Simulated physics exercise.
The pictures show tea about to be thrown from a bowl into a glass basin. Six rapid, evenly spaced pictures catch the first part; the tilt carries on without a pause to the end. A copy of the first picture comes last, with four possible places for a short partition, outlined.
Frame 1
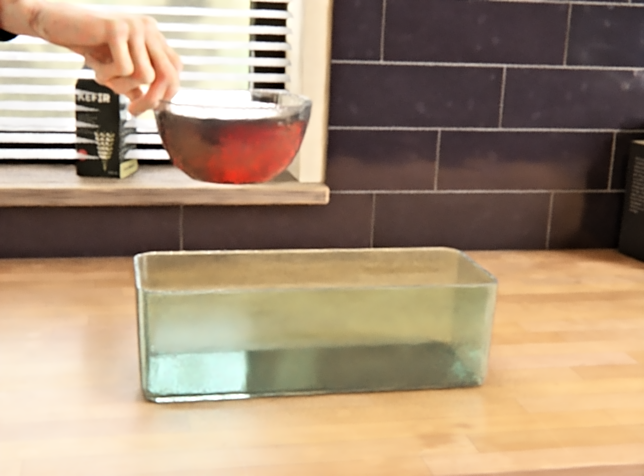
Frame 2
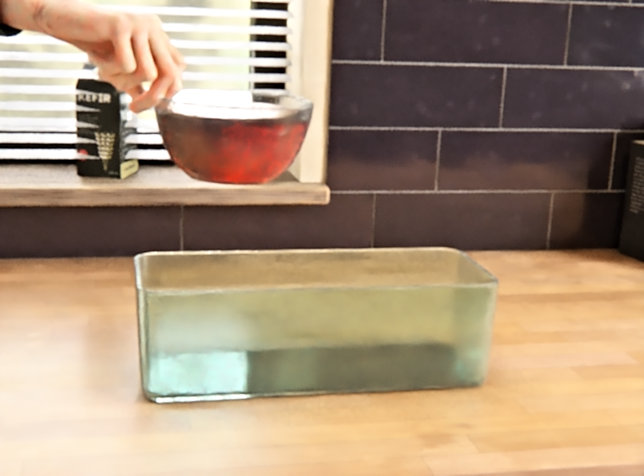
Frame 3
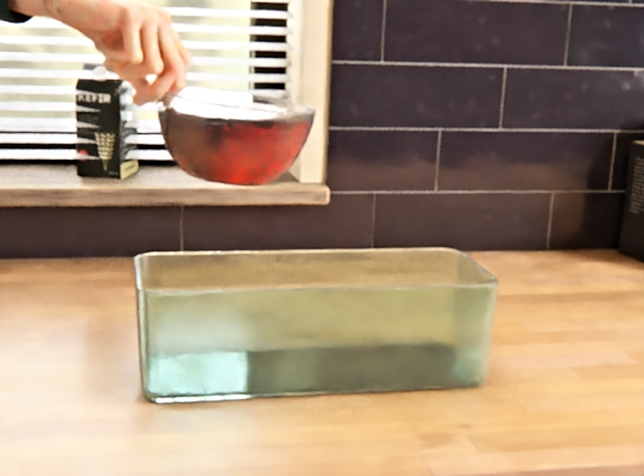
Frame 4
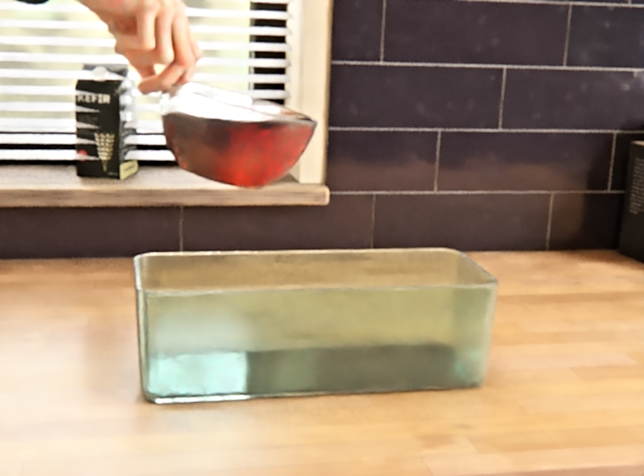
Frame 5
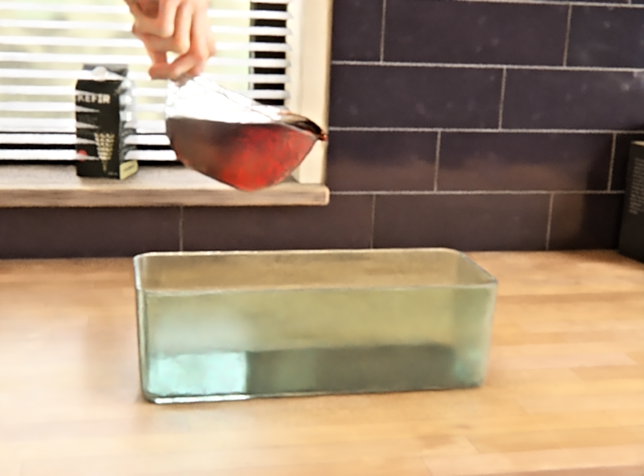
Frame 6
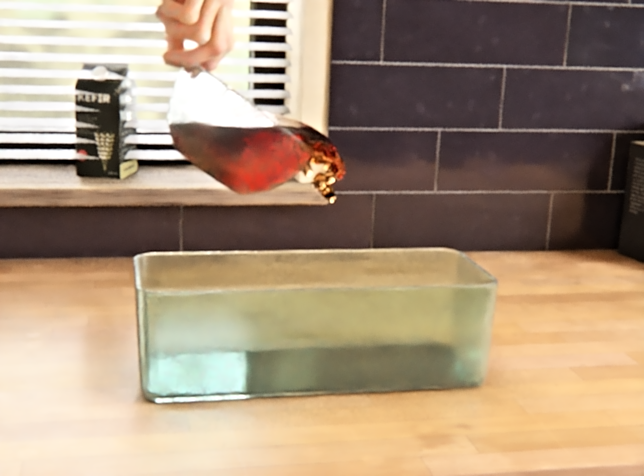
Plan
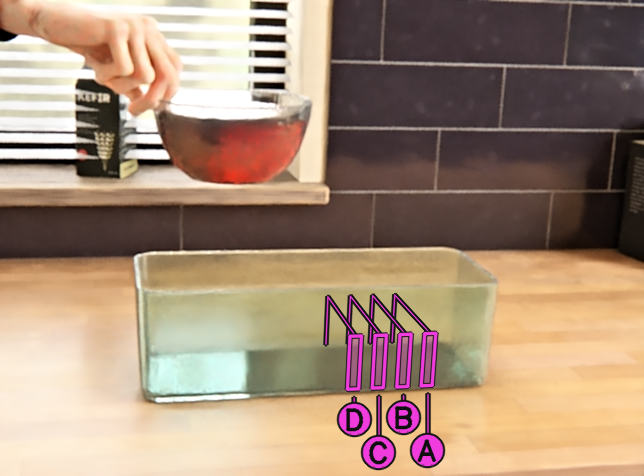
A hand held a glass bowl of reddish-brown tea above a glass basin on a wooden counter, then tilted it steadily to the right until tea came out over the lip.
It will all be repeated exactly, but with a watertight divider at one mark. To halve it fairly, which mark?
I would pick slot C.
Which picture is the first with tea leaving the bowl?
Picture 5.
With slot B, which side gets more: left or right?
The left one.
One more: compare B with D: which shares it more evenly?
Slot D.
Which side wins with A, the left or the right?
The left side.
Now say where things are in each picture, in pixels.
The first picture shows upright, lip at (308, 99); basin from (141, 399) to (485, 382); nothing has left yet.
The second picture shows upright, lip at (309, 101); nothing has left yet.
The third picture shows tipped about 6°, lip at (311, 108); nothing has left yet.
The fourth picture shows tipped about 14°, lip at (314, 119); nothing has left yet.
The fifth picture shows tipped about 24°, lip at (315, 133); tea is over the lip, down to (320, 137).
The sixth picture shows tipped about 35°, lip at (314, 149); tea is over the lip, down to (328, 196).
In magenta, A at (427, 394); B at (403, 395); C at (378, 396); D at (354, 397).
For slot A, about 96 % ends left of the wall and 3 % right of it.
For slot B, about 86 % ends left of the wall and 12 % right of it; 3 % is lost outside.
For slot C, about 52 % ends left of the wall and 48 % right of it.
For slot D, about 26 % ends left of the wall and 74 % right of it.
